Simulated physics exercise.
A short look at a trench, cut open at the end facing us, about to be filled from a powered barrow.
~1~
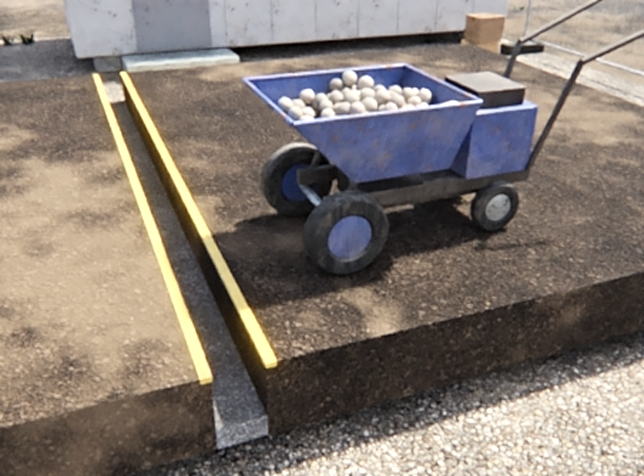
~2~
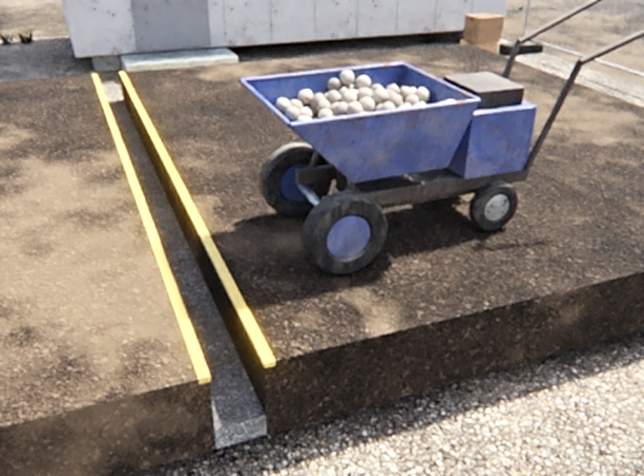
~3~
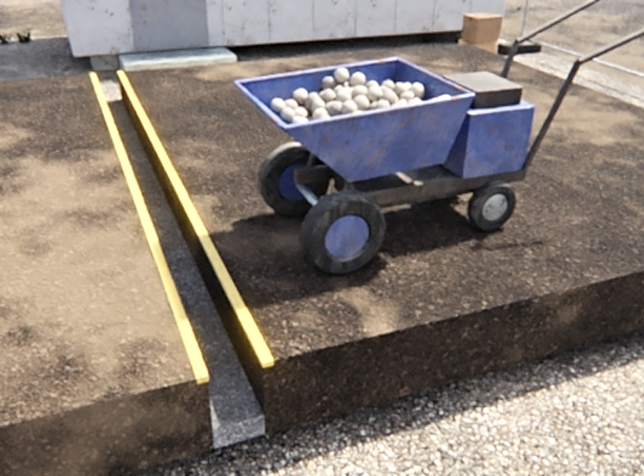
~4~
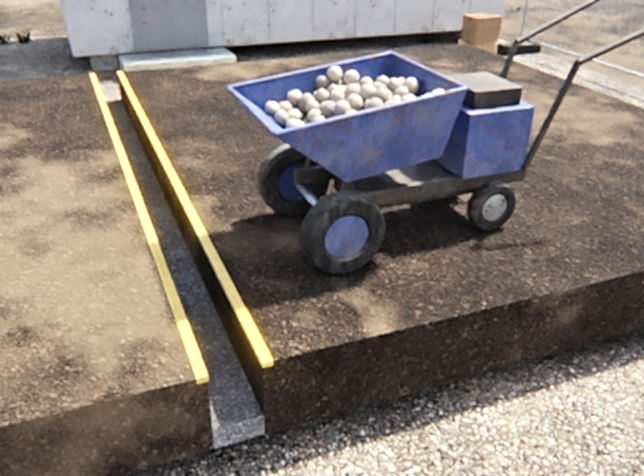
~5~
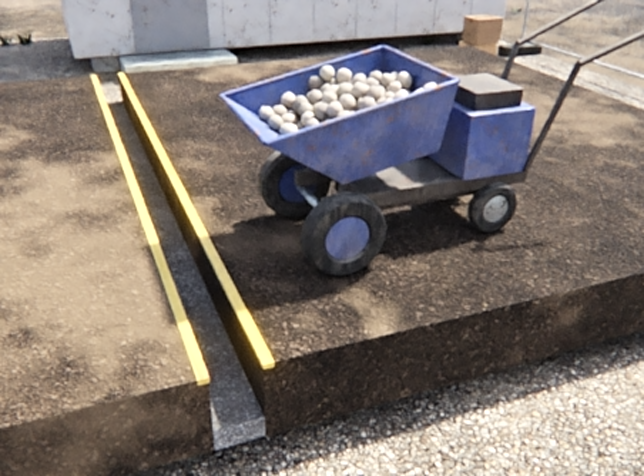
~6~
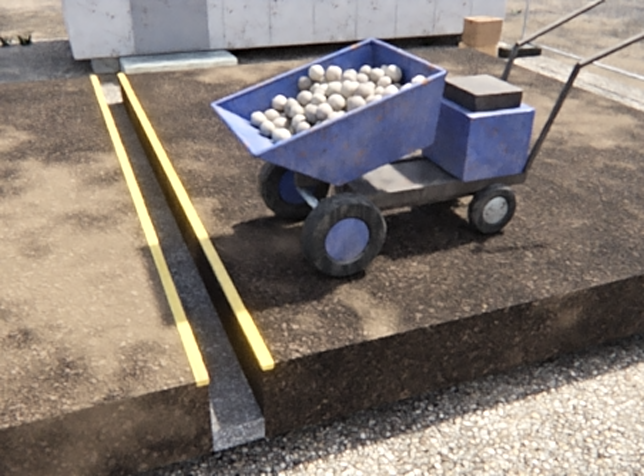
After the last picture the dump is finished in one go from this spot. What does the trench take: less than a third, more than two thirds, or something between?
The trench ends with from one third to two thirds of it.
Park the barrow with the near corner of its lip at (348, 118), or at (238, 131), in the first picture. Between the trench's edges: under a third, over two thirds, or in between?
The first try: One to two thirds. The second: Less than a third.
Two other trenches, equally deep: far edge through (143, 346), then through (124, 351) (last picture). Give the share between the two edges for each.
The first gives 100 %, the second 100 %.
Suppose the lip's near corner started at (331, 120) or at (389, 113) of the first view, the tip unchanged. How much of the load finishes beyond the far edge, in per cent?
First some 10, then 0 per cent.
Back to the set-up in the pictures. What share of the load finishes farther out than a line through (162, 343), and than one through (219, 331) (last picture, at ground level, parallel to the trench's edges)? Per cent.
About 20 and 60 per cent.
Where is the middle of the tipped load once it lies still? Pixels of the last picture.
Around (176, 279).
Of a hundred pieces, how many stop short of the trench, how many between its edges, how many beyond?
About: Short 0, between 55, beyond 30 per cent.
Shortly afterwards, skip tipped steeply; the whole lot in the skip.
Next, skip tipped right over; near two thirds in the skip; near a quarter in or heaped over the trench; a little beyond it; only a few falling.
Some moments later, skip tipped right over; near a quarter in the skip; near half in or heaped over the trench; near a third beyond it.
In the end, skip tipped right over; a little in the skip; near half in or heaped over the trench; near a third beyond it.
